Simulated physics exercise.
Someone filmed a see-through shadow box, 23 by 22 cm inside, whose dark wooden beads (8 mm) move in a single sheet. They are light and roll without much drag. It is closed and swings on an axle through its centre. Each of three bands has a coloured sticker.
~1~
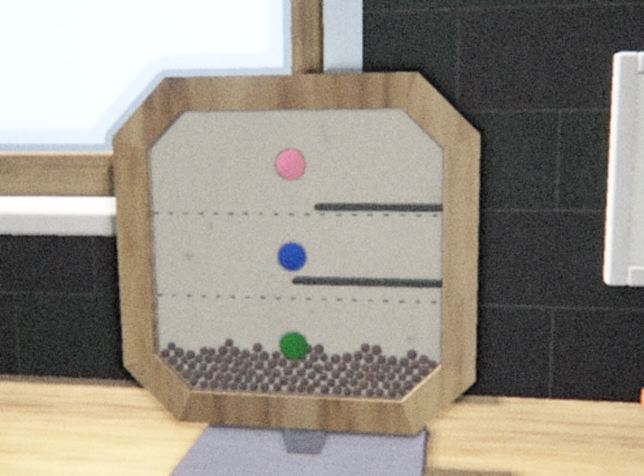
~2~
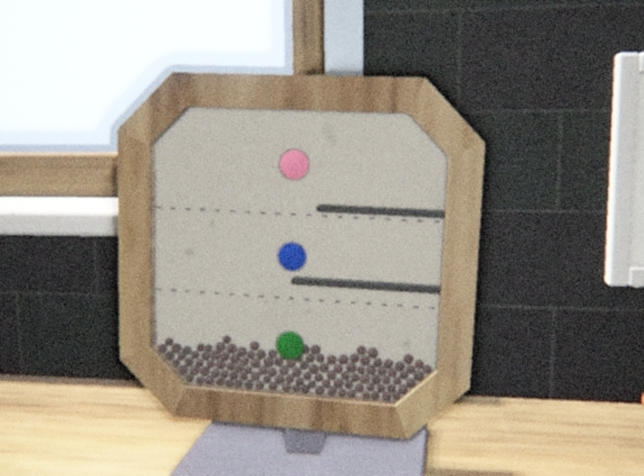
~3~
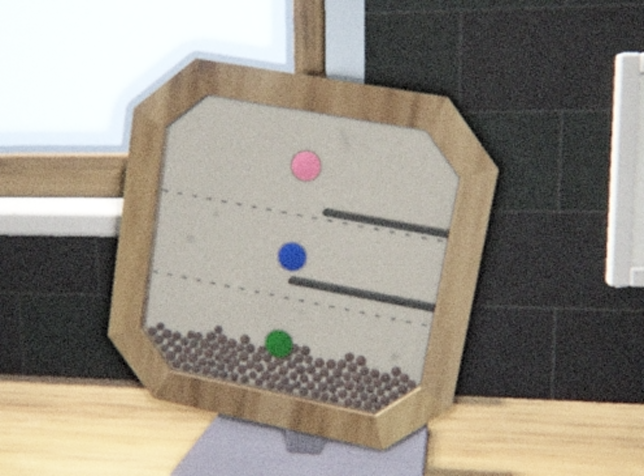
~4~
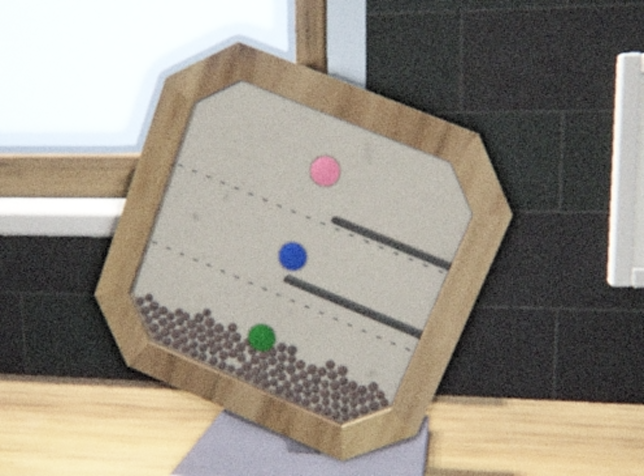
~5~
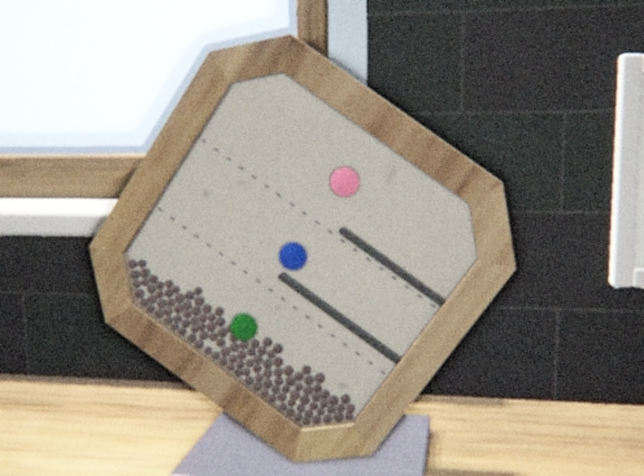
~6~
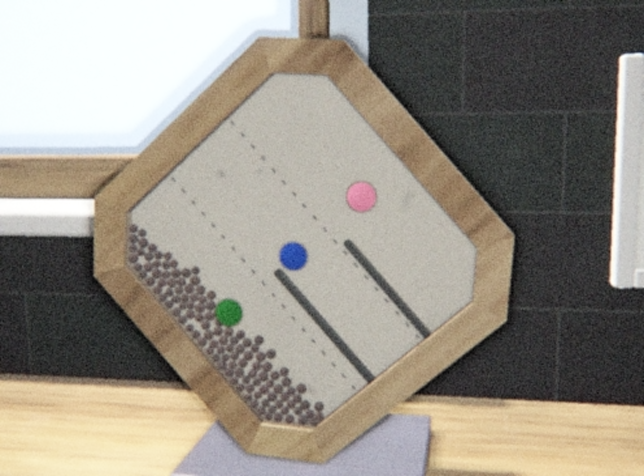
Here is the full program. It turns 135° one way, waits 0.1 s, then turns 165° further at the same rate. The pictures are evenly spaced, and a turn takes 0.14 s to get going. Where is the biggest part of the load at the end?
The one marked green.
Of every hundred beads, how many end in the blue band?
About 25 per cent.
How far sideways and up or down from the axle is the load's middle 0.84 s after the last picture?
About 1 cm left and 7 cm above.
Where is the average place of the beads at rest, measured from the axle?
Some 1 cm right and 10 cm below.
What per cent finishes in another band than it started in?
Some 30 per cent.
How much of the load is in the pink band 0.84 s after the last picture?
About 0 per cent.
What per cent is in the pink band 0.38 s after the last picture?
Roughly 0 per cent.
Then, 0.38 s later than the last picture, it stands 135° clockwise; the beads' middle is 9 cm left of and level with the centre; blue 10 %, green 90 %.
Then, 0.84 s later than the last picture, it has come round 217° clockwise; the beads' middle is 1 cm left of and 7 cm above the centre; blue 20 %, green 80 %.
Then, 1.21 s later than the last picture, it has come round 300° clockwise; the beads' middle is 1 cm right of and 10 cm below the centre; pink 5 %, blue 25 %, green 70 %.
All still 1.8 s after it, it has come round 300° clockwise; pink 5 %, blue 25 %, green 70 %.
